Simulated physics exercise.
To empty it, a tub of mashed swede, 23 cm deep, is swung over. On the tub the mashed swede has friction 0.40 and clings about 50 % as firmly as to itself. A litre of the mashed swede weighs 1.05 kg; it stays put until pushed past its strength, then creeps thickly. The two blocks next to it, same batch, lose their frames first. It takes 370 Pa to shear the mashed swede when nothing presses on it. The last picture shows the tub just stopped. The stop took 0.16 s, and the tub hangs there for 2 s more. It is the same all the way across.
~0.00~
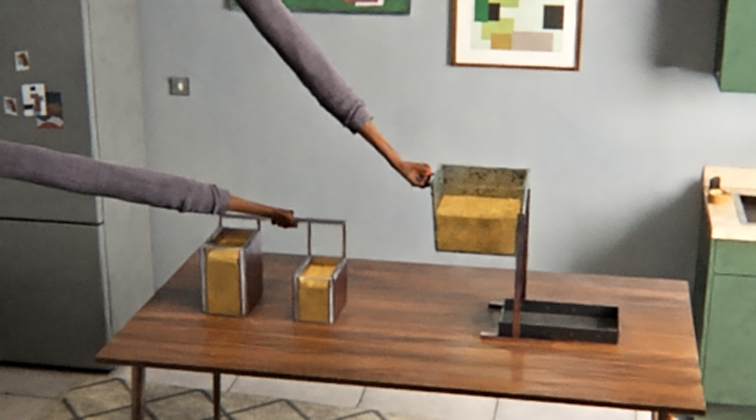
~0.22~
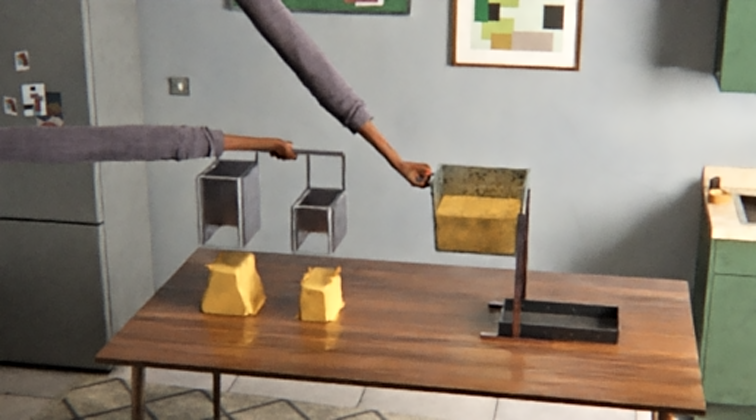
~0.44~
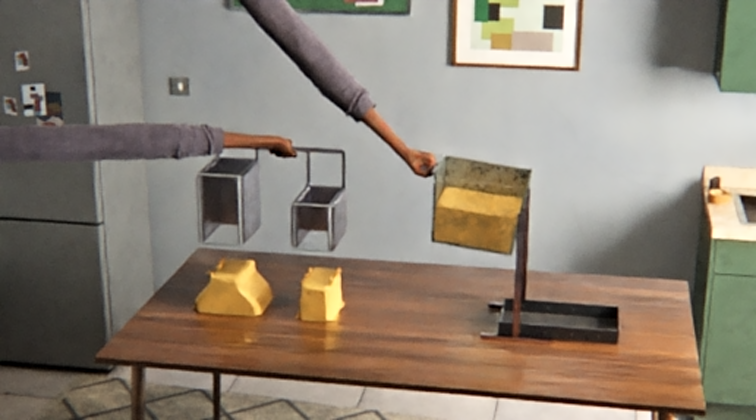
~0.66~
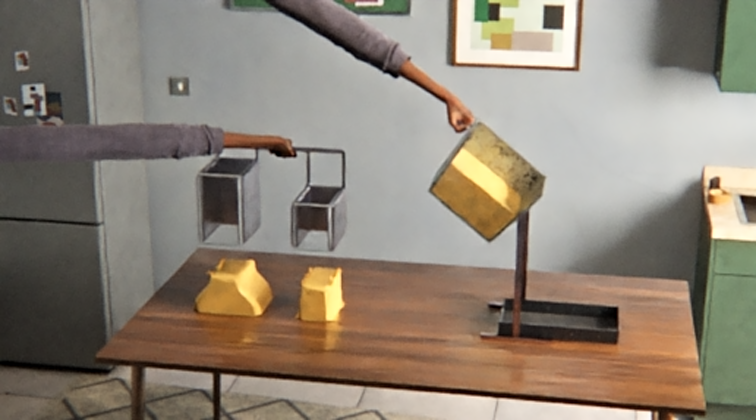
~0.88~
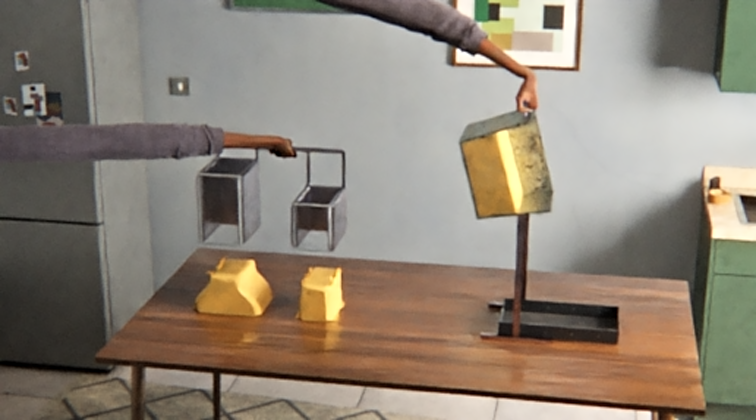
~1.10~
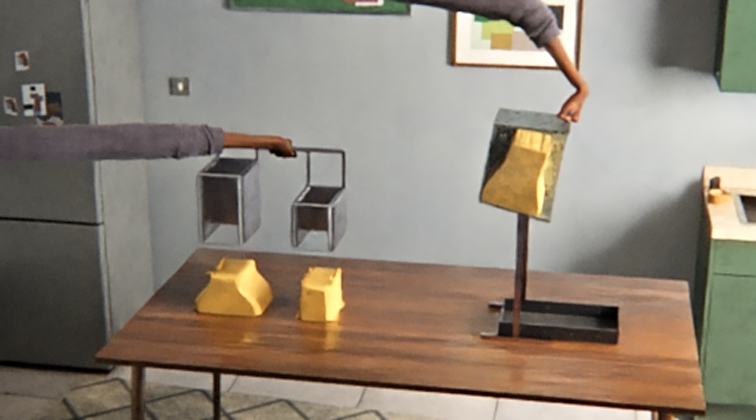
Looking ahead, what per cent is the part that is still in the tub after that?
It comes to some 0 %.
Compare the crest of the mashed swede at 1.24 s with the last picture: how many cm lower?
Roughly 9 cm.
By 1.24 s, the tub is at 99 degrees and holds 74 %.
By 1.41 s, the tub is at 99 degrees and holds 40 %.
By 1.58 s, the tub is at 99 degrees and holds 31 %.
By 1.75 s, the tub is at 99 degrees and holds 23 %.
By 3.10 s, at the end, the tub is at 99 degrees and holds 0 %.
